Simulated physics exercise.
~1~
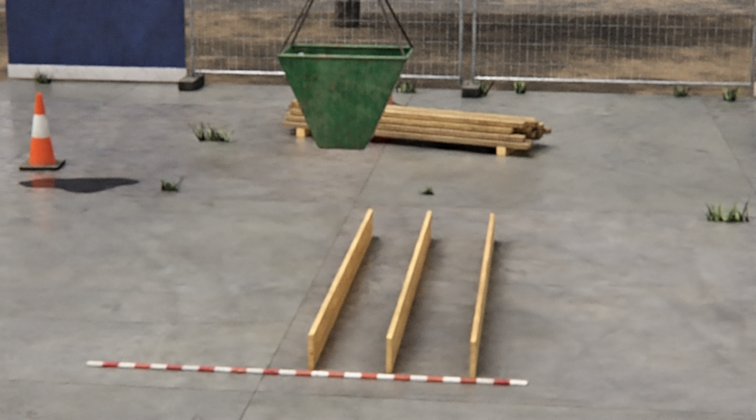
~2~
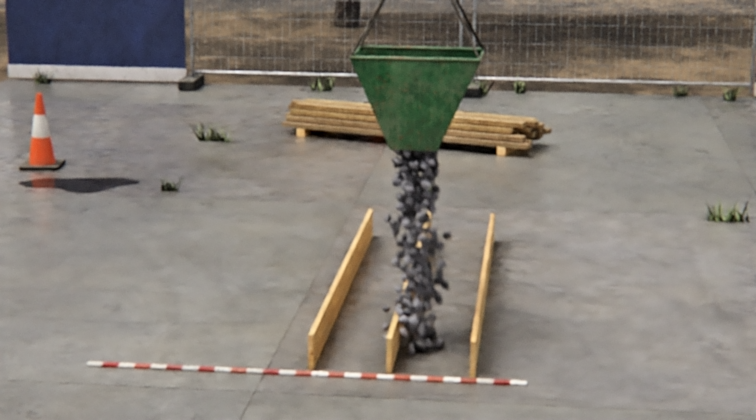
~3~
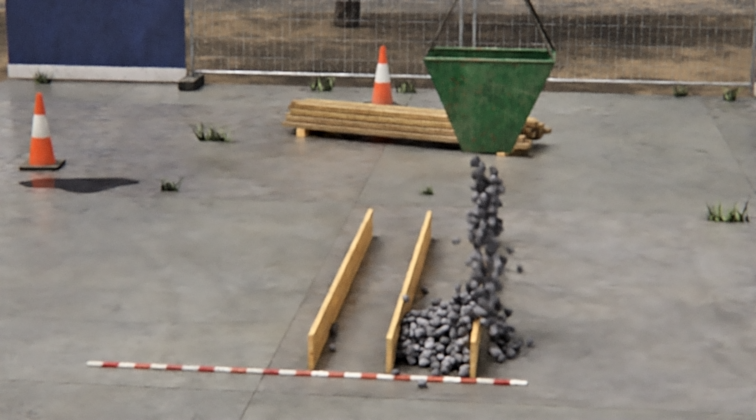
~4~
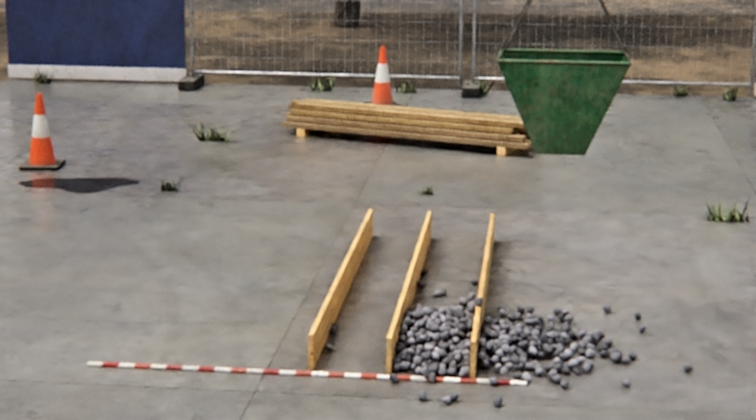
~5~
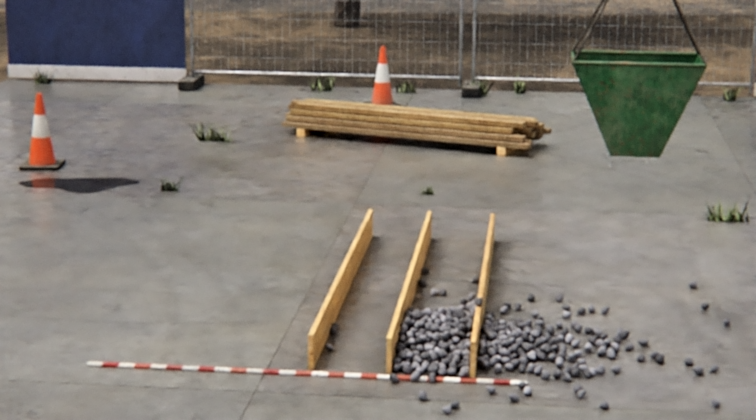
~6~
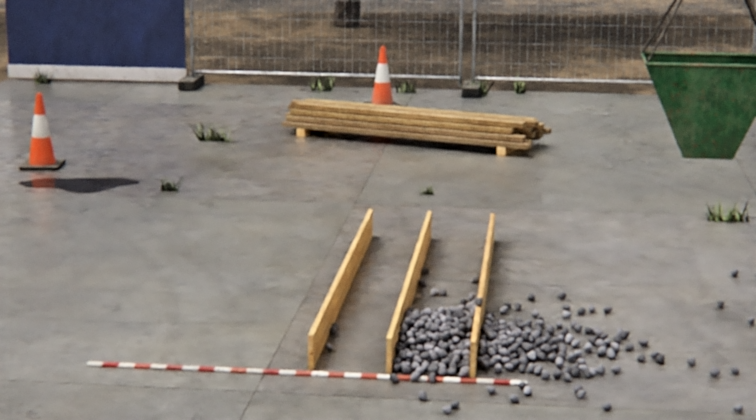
On a concrete yard with a wire fence, stacked timber and orange cones, a green skip hangs above and behind three upright wooden boards and a red-and-white striped staff. It moves steadily right and pours a stream of grey stones, mostly into the right bay between the boards. Still travelling, it drops the last of them around the rightmost board, and some spill beyond it. The empty skip carries on toward the right edge. Most of the stones end heaped in the right bay, with the rest scattered to its right and the left bay nearly bare.
